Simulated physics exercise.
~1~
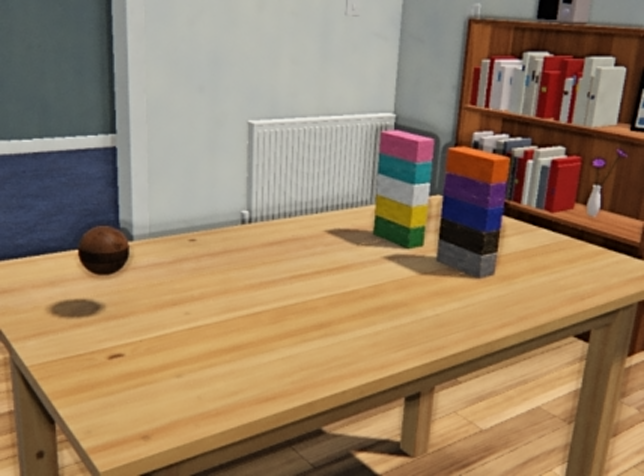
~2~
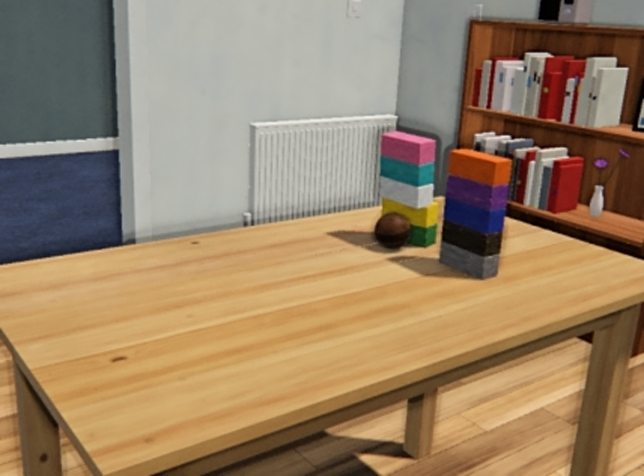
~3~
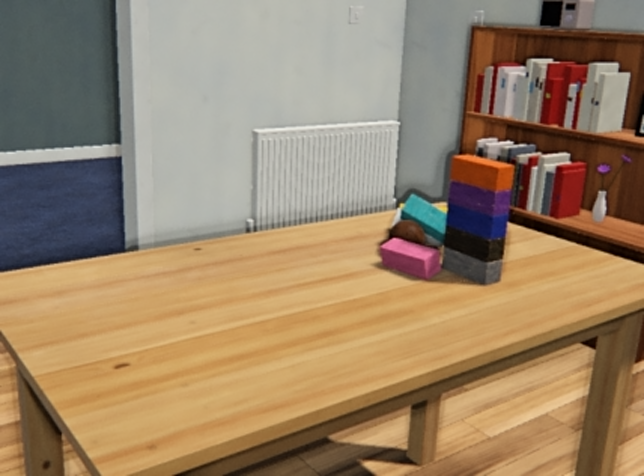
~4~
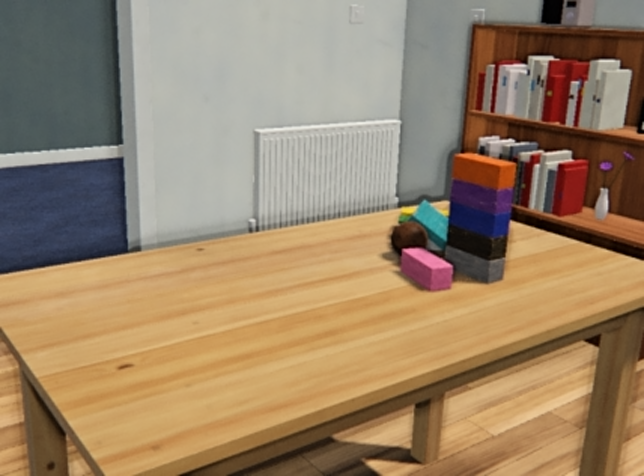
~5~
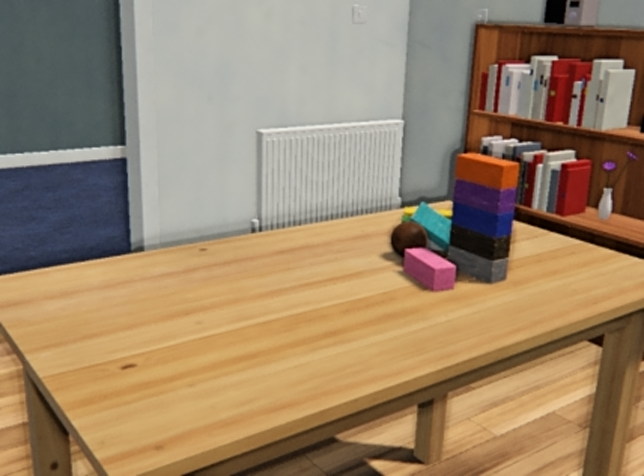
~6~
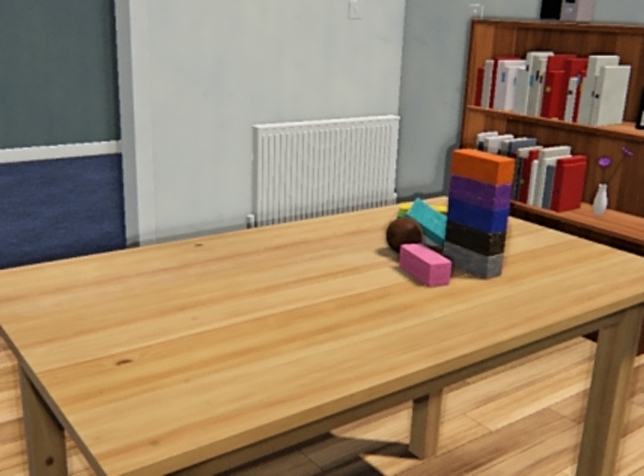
In a room with a white radiator and a bookcase against the walls, a wooden table is seen from slightly above in a gently swaying view. Two stacks of coloured blocks stand toward its right side, the left one pink, turquoise, white, yellow and green, the right one orange, purple, blue, black and grey. A brown ball flies in from the left above the tabletop and strikes the left stack low down. That stack collapses, the pink block tumbling to the front and the turquoise one tipping over. The ball settles among the fallen blocks, while the right stack remains standing.
